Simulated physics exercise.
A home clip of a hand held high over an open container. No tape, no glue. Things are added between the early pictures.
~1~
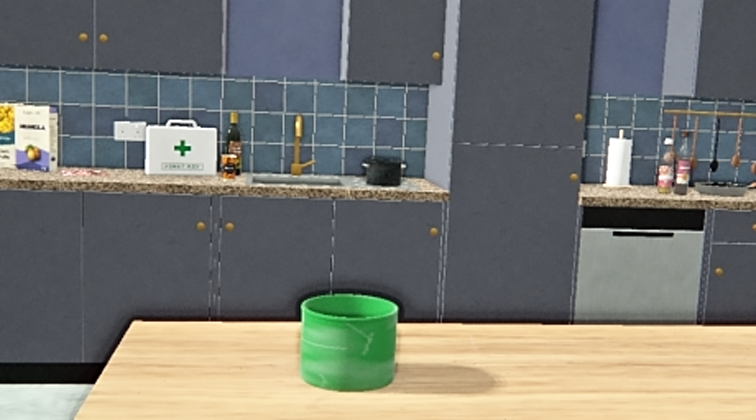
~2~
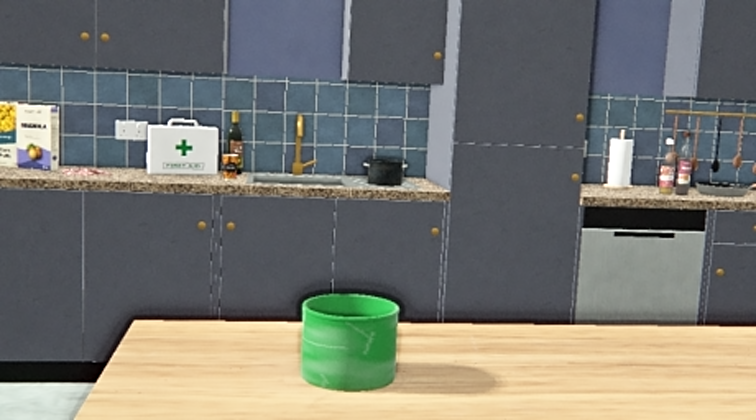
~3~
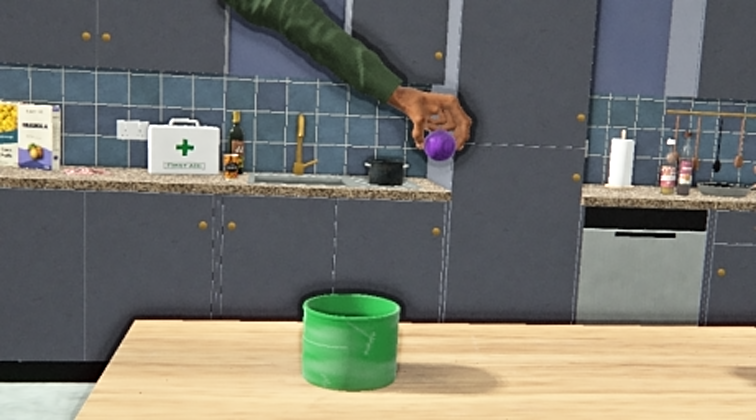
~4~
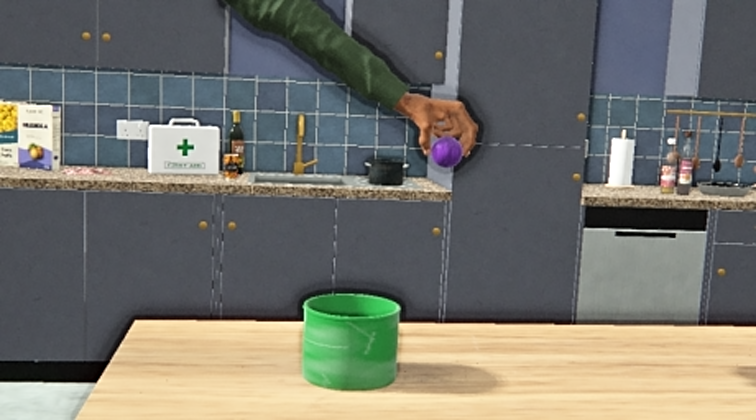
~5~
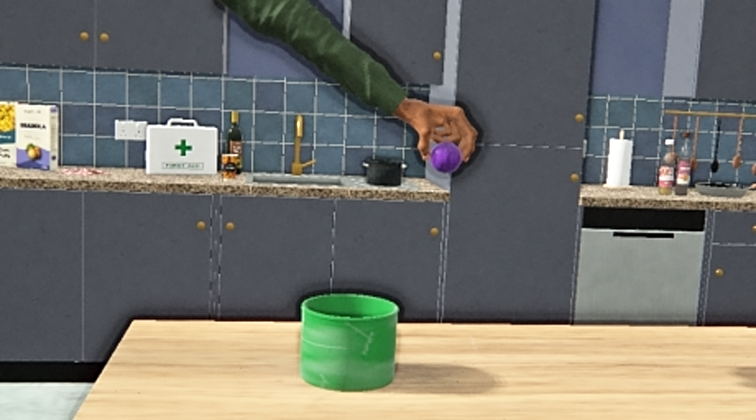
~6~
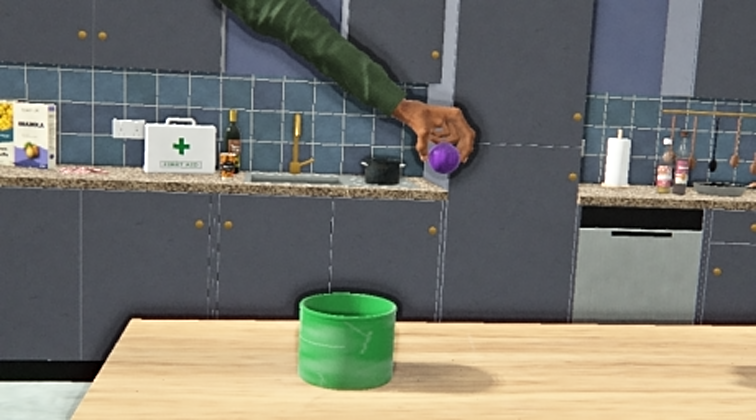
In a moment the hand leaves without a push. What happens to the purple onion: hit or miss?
Here the purple onion misses.
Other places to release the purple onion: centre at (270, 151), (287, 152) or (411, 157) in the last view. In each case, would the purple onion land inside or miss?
Try by try, it is not caught; falls beside it; misses.
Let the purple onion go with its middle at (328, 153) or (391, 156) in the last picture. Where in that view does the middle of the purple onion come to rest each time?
It ends around (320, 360) and (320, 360).
Then, 0.18 s later than the last frame, purple onion shifted well along near (441, 209).
Then, 0.26 s later than the last frame, purple onion dropping near (437, 282).
When it is over, the purple onion falls beside it, near (432, 360).
